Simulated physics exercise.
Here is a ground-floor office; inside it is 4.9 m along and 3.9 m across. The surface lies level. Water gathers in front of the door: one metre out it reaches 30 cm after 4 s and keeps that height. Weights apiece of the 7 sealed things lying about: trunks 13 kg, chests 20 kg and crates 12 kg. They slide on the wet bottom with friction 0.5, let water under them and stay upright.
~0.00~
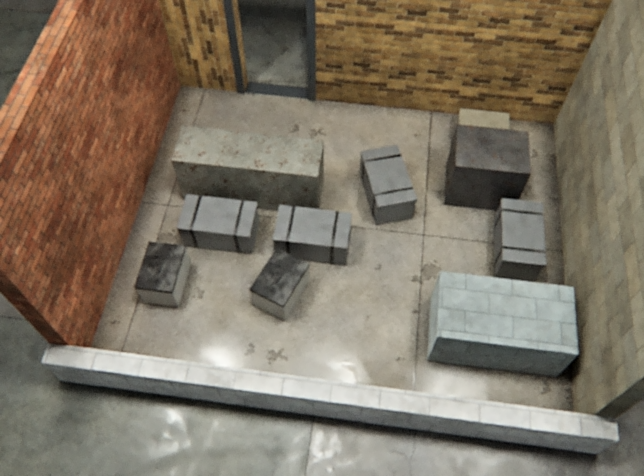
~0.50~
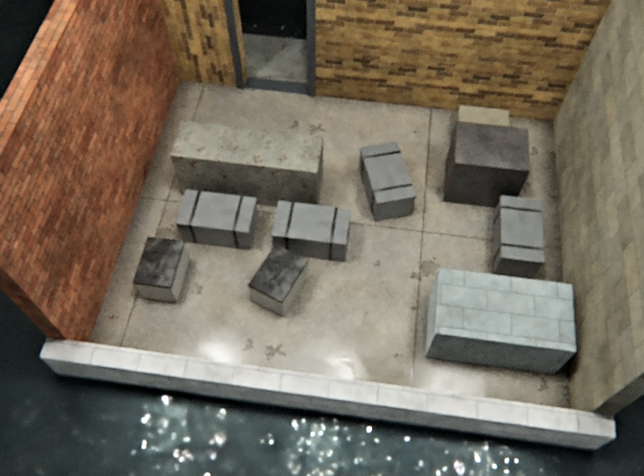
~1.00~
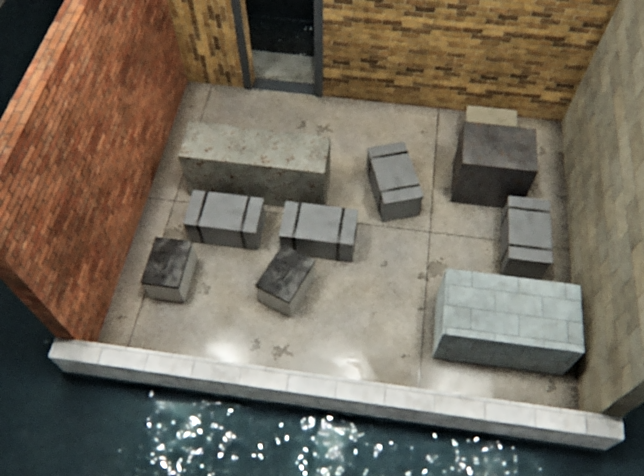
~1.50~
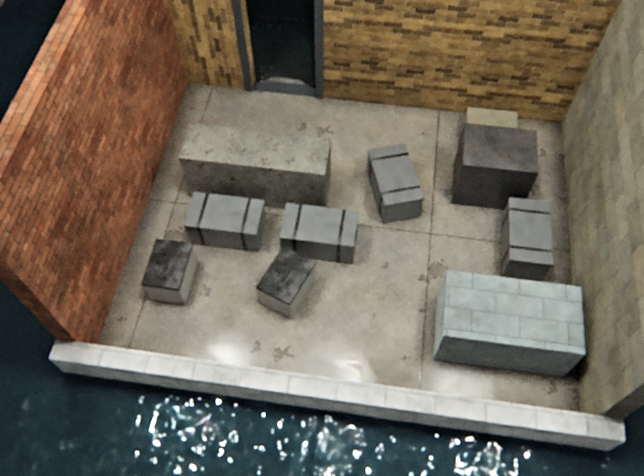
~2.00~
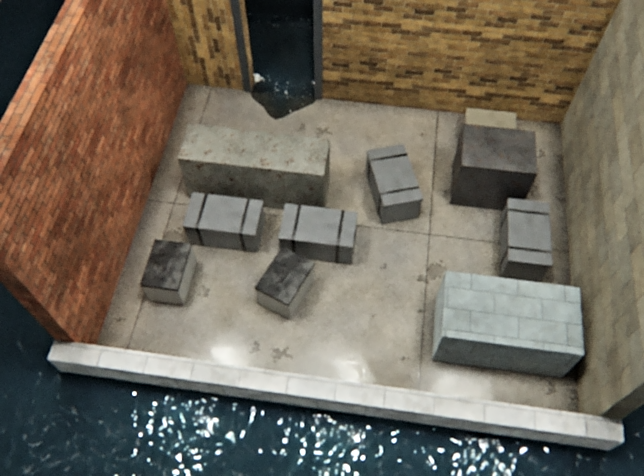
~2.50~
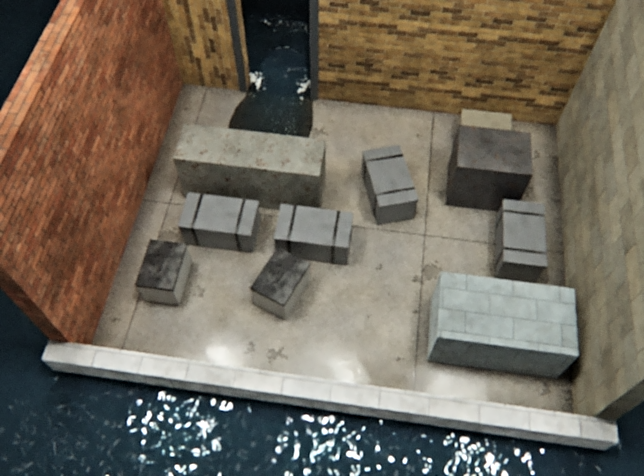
At the start, grey boxes and blocks stand on a pale floor between brick walls, with a bare grey surface outside. Dark, glinting water then covers the ground beyond the low front wall. Later it appears in the back doorway and spreads a short way inside, while the boxes stay still.
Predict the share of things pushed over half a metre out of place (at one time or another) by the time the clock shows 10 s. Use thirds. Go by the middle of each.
That comes to under a third.
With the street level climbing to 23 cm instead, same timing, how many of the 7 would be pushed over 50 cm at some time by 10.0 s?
In that case 2 of them.
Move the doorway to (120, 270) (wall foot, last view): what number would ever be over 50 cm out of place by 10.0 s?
Then 6.
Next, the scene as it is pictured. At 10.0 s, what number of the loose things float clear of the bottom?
At that moment 5.
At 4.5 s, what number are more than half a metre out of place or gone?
I count 0.
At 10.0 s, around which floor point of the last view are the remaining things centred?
Around (367, 249).
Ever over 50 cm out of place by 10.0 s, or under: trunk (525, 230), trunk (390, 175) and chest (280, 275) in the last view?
In that order: Less, more, under.
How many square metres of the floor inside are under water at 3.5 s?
Roughly 3.0 m2.
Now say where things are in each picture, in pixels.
In the first picture, a trunk at (313, 226), on the bottom; a trunk at (388, 175), on the bottom; 0.0 m2 under water; 0 of 7 have shifted.
In the second picture, a trunk at (312, 222) rests on the ground; a trunk at (387, 171), on the bottom; 0.0 m2 under water; 0 of 7 have shifted.
In the third picture, a trunk at (319, 222), on the bottom; a trunk at (395, 171) rests on the ground; water covers 0.0 m2; 0 of 7 have shifted.
In the fourth picture, a trunk at (320, 224) rests on the ground; a trunk at (395, 173), on the bottom; 0.0 m2 under water; 0 of 7 have shifted.
In the fifth picture, a trunk at (318, 225) rests on the ground; a trunk at (394, 174) rests on the ground; water covers 0.2 m2; 0 of 7 have shifted.
In the sixth picture, a trunk at (314, 225), on the bottom; a trunk at (390, 175) rests on the ground; 1.0 m2 under water; 0 of 7 have shifted.
After 3.5 s 0 of 7 are over 50 cm from their spots; 0 afloat.
After 4.5 s 0 of 7 are over 50 cm from their spots; 0 afloat.
After 7.0 s 1 of 7 are over 50 cm from their spots; 1 afloat.
After 10.0 s 2 of 7 are over 50 cm from their spots, and 2 have been at some point; 5 afloat.
